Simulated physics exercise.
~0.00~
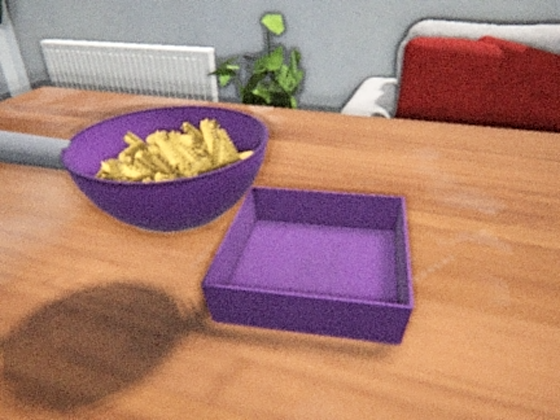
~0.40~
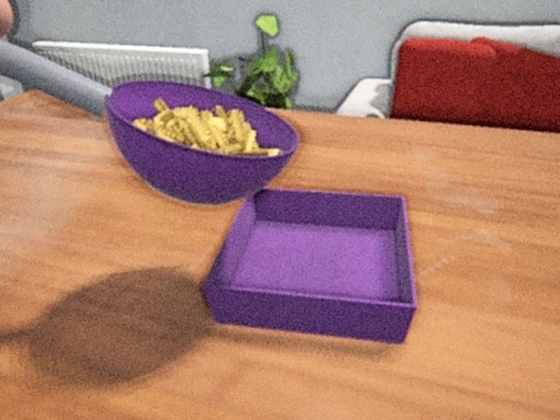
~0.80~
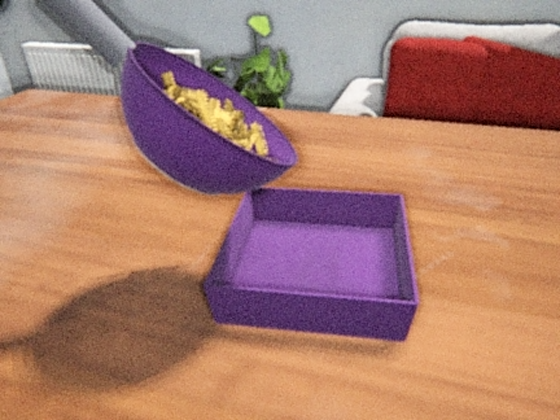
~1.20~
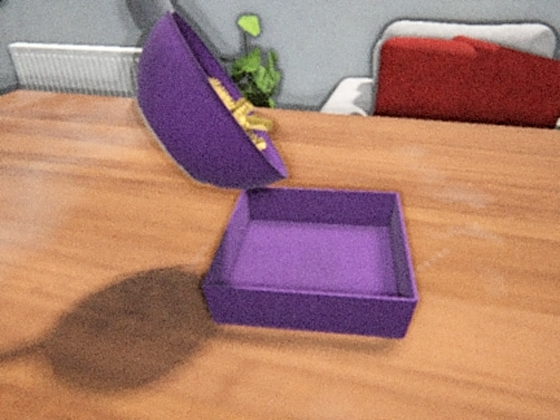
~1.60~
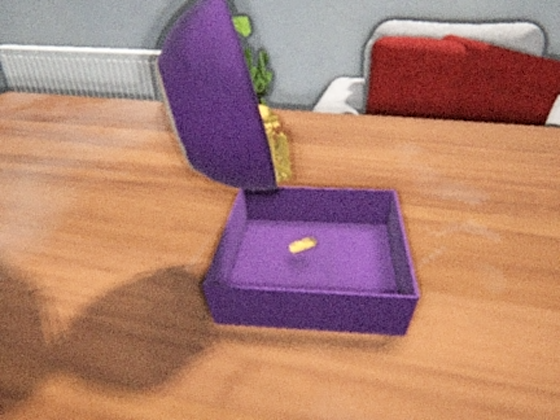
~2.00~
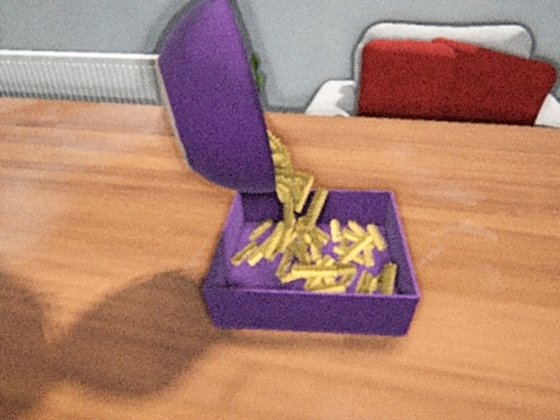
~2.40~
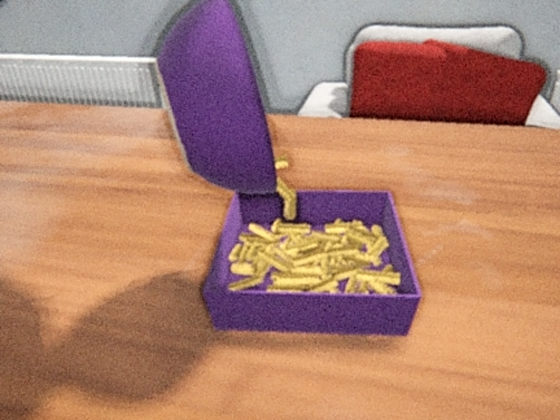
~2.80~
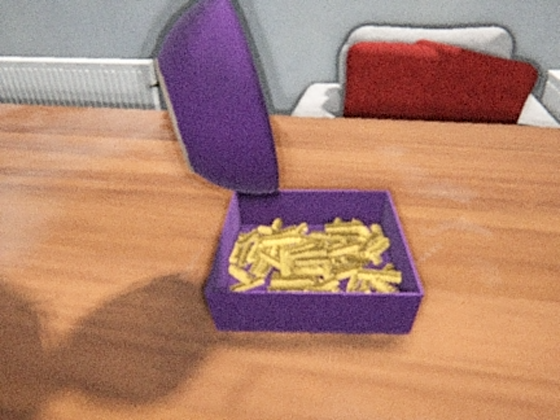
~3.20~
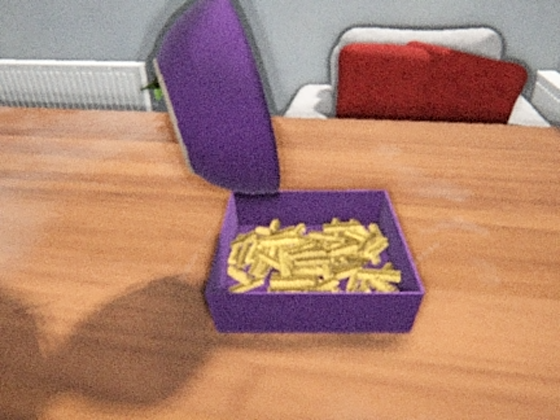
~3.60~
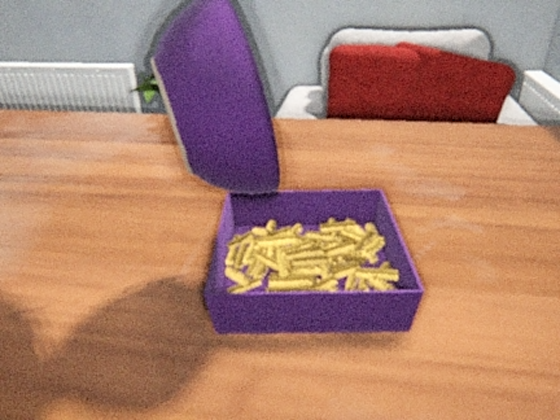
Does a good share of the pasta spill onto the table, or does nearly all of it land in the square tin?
Nearly all of the pasta lands in the square tin. The table around it stays clear.
